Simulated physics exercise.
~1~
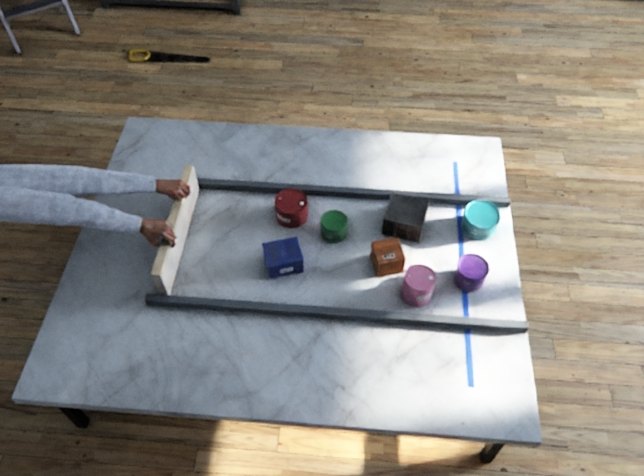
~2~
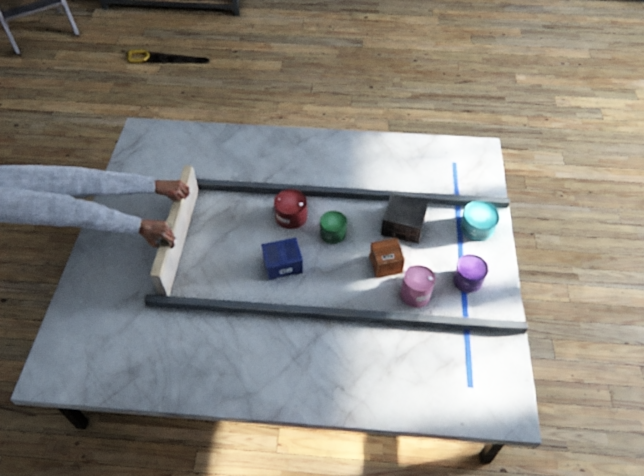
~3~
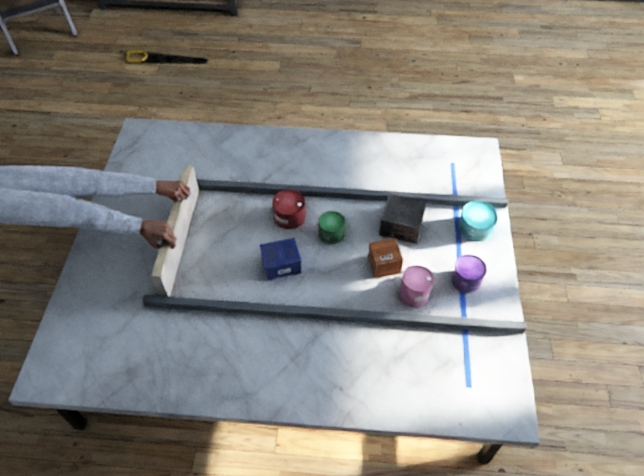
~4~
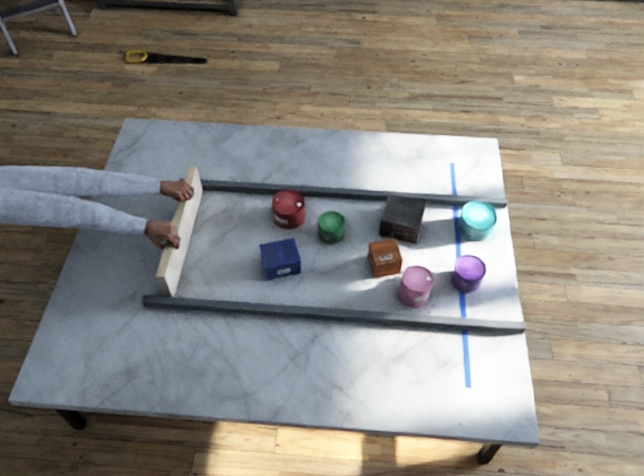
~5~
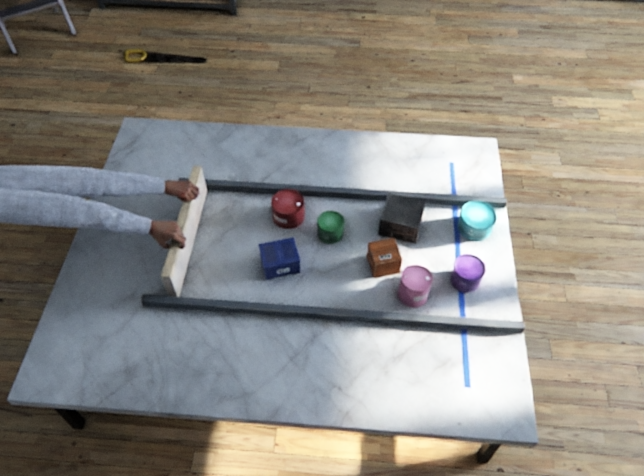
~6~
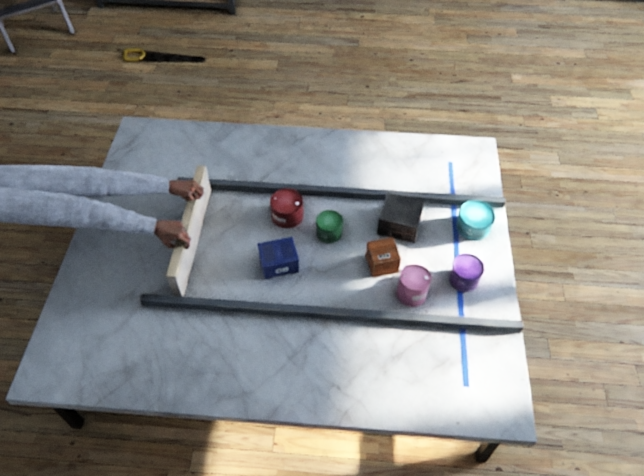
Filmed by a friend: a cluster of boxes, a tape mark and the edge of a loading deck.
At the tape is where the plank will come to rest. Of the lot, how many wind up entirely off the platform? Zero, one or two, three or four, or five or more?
The push is going to send one or two over the edge.
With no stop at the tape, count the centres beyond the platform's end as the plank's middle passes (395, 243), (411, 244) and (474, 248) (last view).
In order: 0, 0, 4.
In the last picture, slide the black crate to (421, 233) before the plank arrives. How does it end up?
Started there, the object is not lost.
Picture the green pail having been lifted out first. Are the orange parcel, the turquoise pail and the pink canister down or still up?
Here's how it goes: The orange parcel hangs on, the turquoise pail is gone, and the pink canister hangs on.
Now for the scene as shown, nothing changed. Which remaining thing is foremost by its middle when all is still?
The one is the purple pail.
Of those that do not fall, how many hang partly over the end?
So the number is 2.
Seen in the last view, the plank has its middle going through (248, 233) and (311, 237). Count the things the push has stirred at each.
The counts are 0 and 3.
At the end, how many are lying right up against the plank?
That would be 4 of them.
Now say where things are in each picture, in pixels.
The first frame shows turquoise pail (480, 221); purple pail (471, 273); pink canister (418, 286); plank (177, 228); tape (463, 259).
The second frame shows purple pail (470, 274); plank (177, 229).
The third frame shows pink canister (416, 286); green pail (332, 228).
The fourth frame shows turquoise pail (477, 221); orange parcel (385, 258).
The fifth frame shows purple pail (468, 274); red canister (288, 209).
The sixth frame shows turquoise pail (475, 221); purple pail (466, 273); pink canister (413, 286); plank (190, 229); tape (458, 259).
A little later, none off yet; turquoise pail at rest near (475, 221); purple pail at rest near (466, 273); pink canister at rest near (413, 286).
Next, none off yet; turquoise pail at rest near (475, 221); purple pail at rest near (466, 273); pink canister shifted a little near (420, 287).
When it is over, the number that fall off is one or two; down, black crate and turquoise pail.
